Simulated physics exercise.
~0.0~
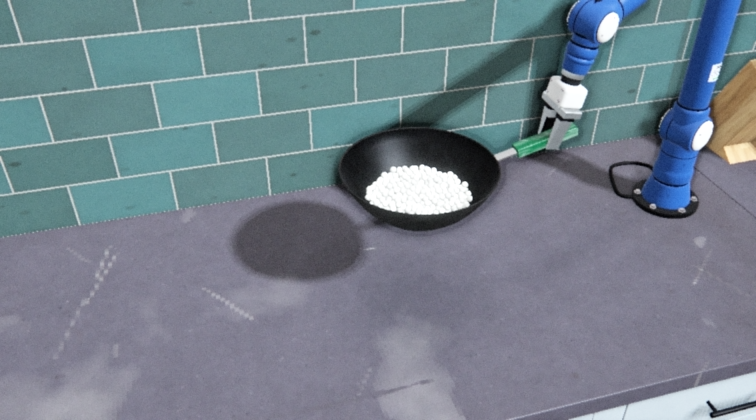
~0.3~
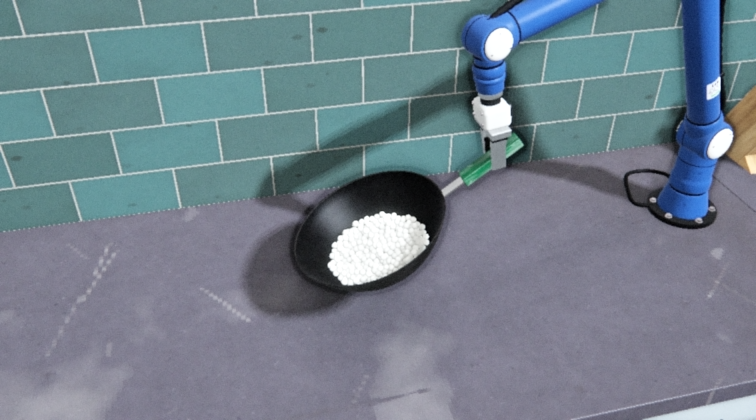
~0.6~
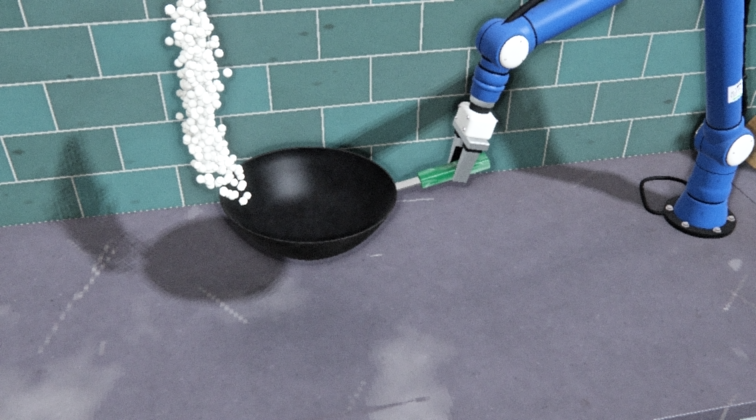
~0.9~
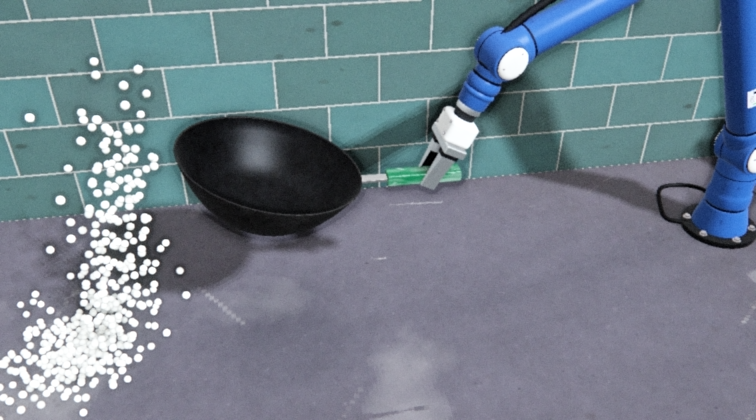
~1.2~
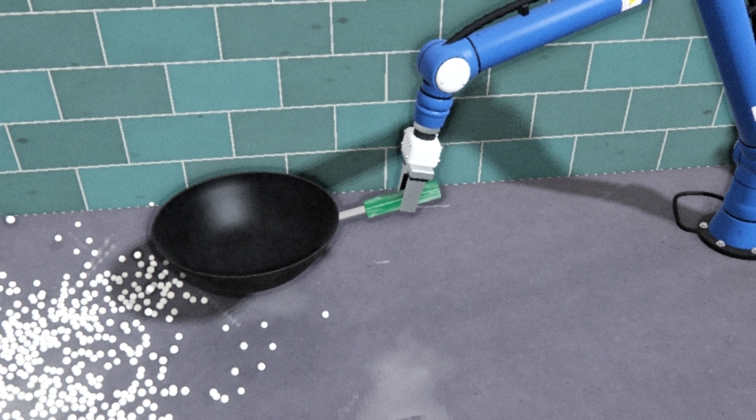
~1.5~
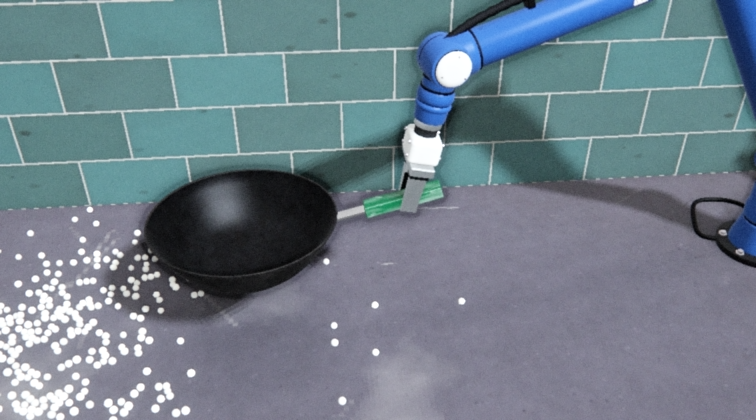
The clip shows a blue robot arm holding a black wok of small white beads by its green handle above a grey counter, swinging it leftward and tossing the beads out in a stream; they scatter across the counter at left, leaving the wok empty.
